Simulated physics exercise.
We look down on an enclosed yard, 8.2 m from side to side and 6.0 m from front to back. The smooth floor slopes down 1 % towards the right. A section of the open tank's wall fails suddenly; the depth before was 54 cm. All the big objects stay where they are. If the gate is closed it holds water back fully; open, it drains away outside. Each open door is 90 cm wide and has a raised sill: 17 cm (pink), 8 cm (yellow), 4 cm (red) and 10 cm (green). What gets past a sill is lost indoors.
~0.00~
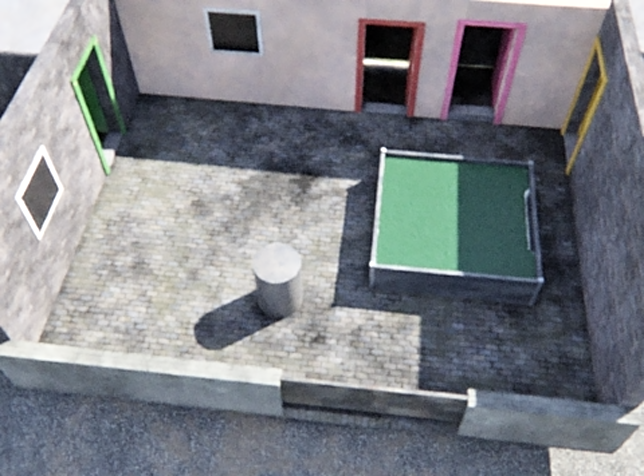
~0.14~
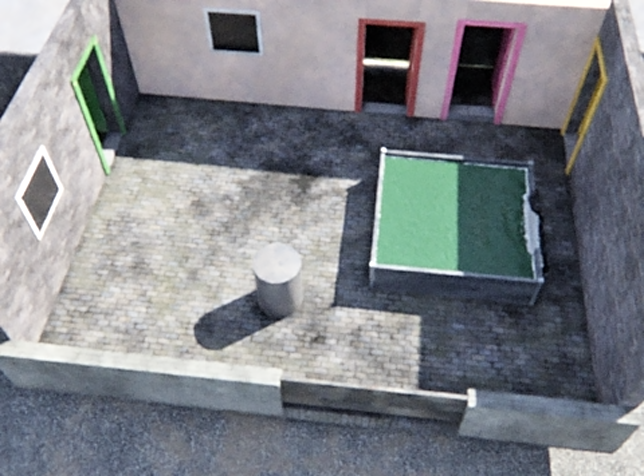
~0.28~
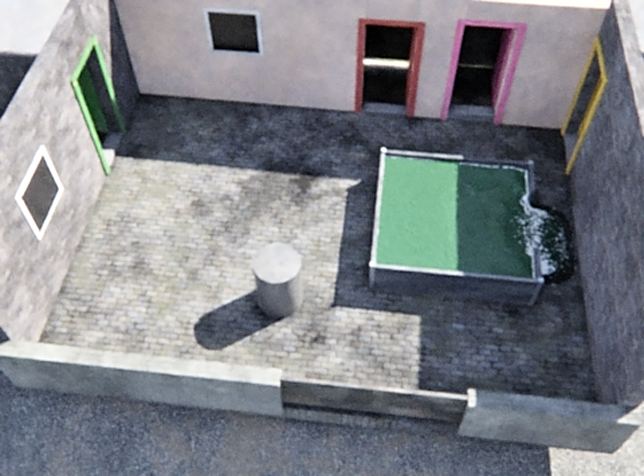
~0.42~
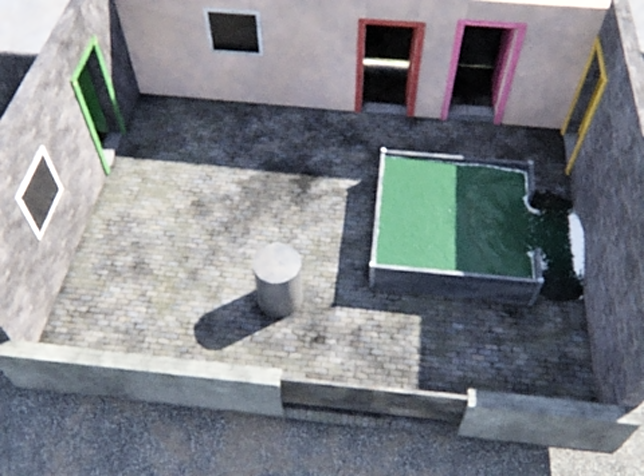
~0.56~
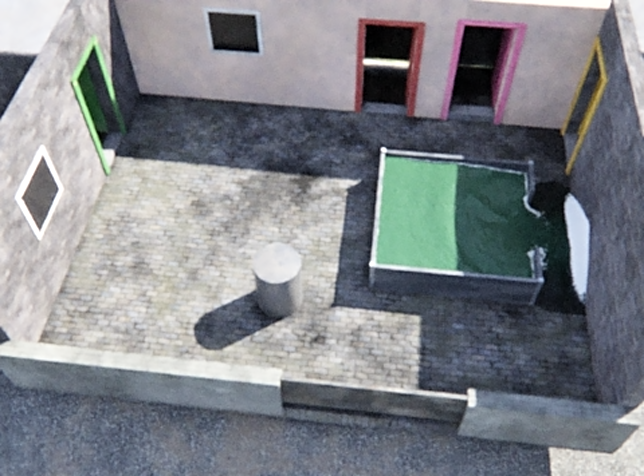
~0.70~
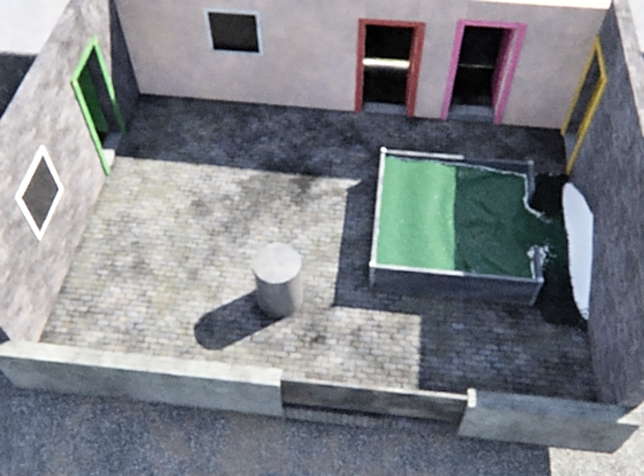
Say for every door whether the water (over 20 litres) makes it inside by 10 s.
The water let in: At the pink door it does not reach the limit; at the yellow door it exceeds the limit; at the red door it keeps below the limit; at the green door it stays under the limit.
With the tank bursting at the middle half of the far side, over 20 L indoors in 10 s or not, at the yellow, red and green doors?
Then: Yellow over, red past it, green not over.
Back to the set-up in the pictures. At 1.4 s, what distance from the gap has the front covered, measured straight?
Roughly 3.0 m.
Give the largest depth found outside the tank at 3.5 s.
Up to some 28 cm.
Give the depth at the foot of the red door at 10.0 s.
About 3.0 cm.
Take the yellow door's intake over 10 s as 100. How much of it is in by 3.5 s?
About 25 per cent.
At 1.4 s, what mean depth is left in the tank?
Roughly 41 cm on average.
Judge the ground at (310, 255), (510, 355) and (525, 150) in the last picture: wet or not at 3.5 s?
In turn: Dry, under water, flooded.
After 1.4 s water covers 10 % of the floor and is deepest (48 cm) near (570, 250); pink door not reached, yellow door 7 cm at the sill, 0 L in, red door not reached, green door not reached.
After 2.2 s water covers 20 % of the floor and is deepest (44 cm) near (570, 250); pink door 14 cm at the sill, 0 L in, yellow door 11 cm at the sill, 2 L in, red door not reached, green door not reached.
After 3.5 s water covers 35 % of the floor and is deepest (28 cm) near (576, 412); pink door 15 cm at the sill, 0 L in, yellow door 15 cm at the sill, 37 L in, red door 5 cm at the sill, 0 L in, green door not reached.
After 6.0 s water covers 85 % of the floor and is deepest (22 cm) near (570, 250); pink door 11 cm at the sill, 1 L in, yellow door 12 cm at the sill, 103 L in, red door 4 cm at the sill, 1 L in, green door not reached.
After 10.0 s water covers 95 % of the floor and is deepest (14 cm) near (571, 258); pink door 6 cm at the sill, 1 L in, yellow door 12 cm at the sill, 156 L in, red door 3 cm at the sill, 1 L in, green door 8 cm at the sill, 0 L in.
